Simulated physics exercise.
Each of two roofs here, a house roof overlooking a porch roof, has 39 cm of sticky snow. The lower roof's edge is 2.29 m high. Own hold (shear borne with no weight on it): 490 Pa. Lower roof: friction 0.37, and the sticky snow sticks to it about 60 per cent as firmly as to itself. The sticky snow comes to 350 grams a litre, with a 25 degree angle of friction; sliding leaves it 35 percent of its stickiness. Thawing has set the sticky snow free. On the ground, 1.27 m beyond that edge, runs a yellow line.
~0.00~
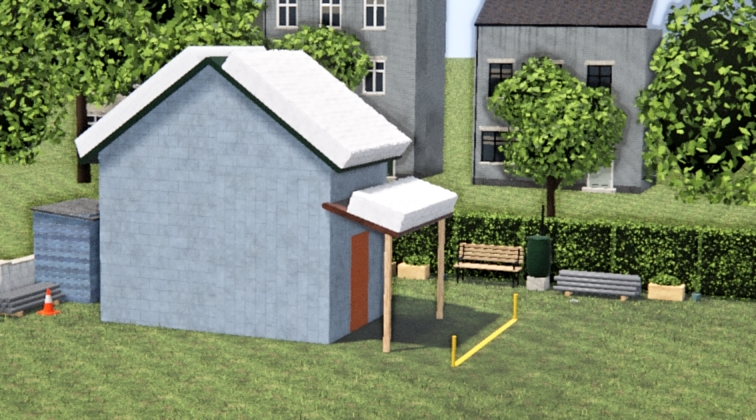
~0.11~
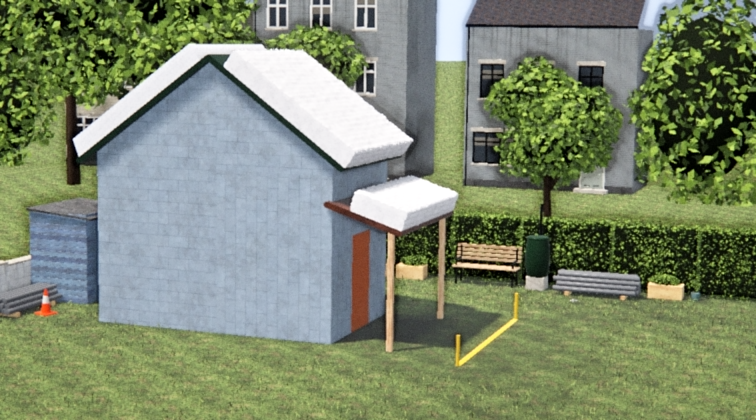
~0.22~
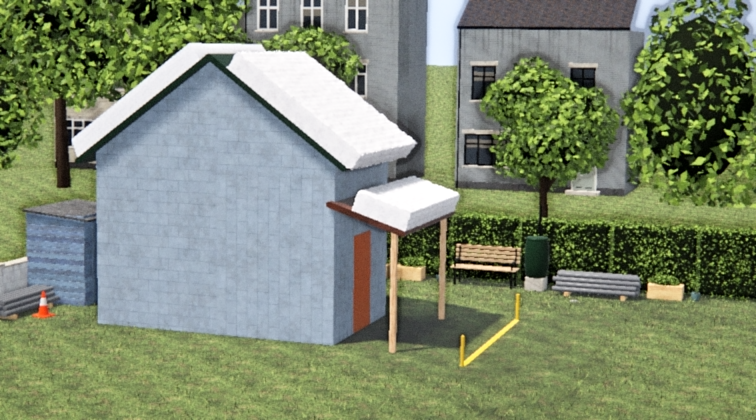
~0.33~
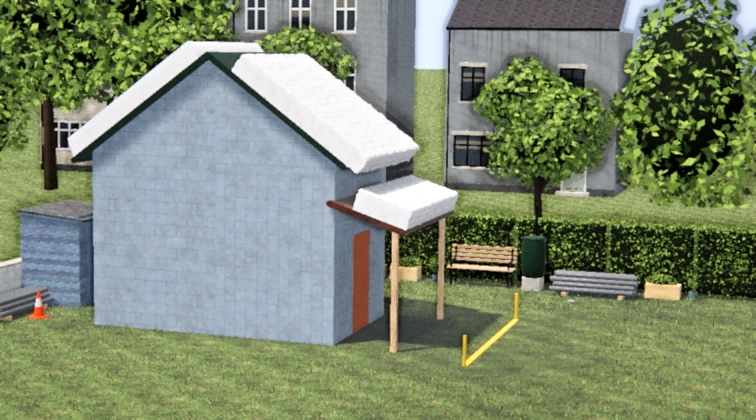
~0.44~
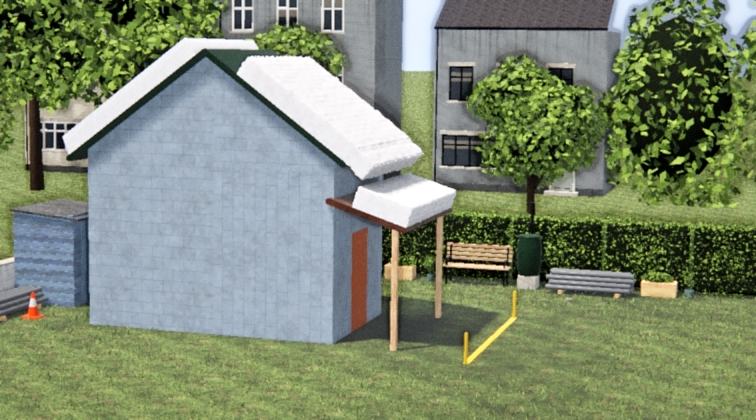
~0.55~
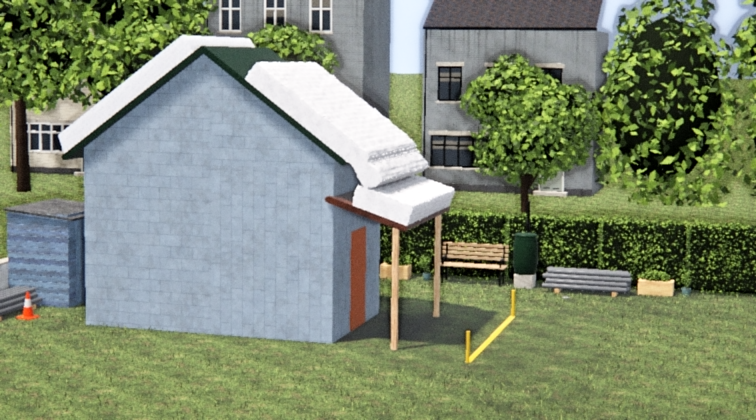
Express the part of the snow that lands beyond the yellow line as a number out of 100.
Roughly 66 per cent.
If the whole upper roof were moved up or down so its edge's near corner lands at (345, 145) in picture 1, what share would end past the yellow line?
55 %, roughly.
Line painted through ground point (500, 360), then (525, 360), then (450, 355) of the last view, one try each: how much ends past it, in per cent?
I'd guess near 55 %, then near 45 %, and near 75 % on the last try.
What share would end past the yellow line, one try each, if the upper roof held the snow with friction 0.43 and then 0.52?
Roughly 60 per cent first, roughly 55 per cent second.
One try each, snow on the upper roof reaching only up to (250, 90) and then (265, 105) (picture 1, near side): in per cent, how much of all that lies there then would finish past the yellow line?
It would be around 60 percent and then around 55 percent.
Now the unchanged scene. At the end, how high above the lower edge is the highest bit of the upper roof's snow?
About 0.6 m above the lower edge.
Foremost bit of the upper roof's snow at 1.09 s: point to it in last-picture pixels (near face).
About (448, 230).
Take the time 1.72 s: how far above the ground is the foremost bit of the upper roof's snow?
About 0.0 m.
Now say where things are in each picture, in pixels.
Foremost bit of the sticky snow at (343, 167), in the first frame.
Foremost bit of the sticky snow at (346, 166), its middle shifted 3.0 cm, in the second frame.
Foremost bit of the sticky snow at (352, 146), its middle shifted 11 cm, 4 % of it past the upper edge, in one piece, in the third frame.
Foremost bit of the sticky snow at (358, 167), its middle shifted 25 cm, 8 % of it past the upper edge, in one piece, in the fourth frame.
Foremost bit of the sticky snow at (365, 160), its middle shifted 44 cm, 14 % of it past the upper edge, in one piece, in the fifth frame.
Foremost bit of the sticky snow at (375, 169), its middle shifted 69 cm, 23 % of it past the upper edge, cracking, in the sixth frame.
After 1.09 s, 4 % is below the lower edge and 0 % is past the line.
After 1.72 s, 79 % is below the lower edge and 50 % is past the line.
After 2.36 s, 87 % is below the lower edge and 66 % is past the line.
After 3.00 s, 87 % is below the lower edge and 66 % is past the line.
After 3.10 s, 87 % is below the lower edge and 66 % is past the line.
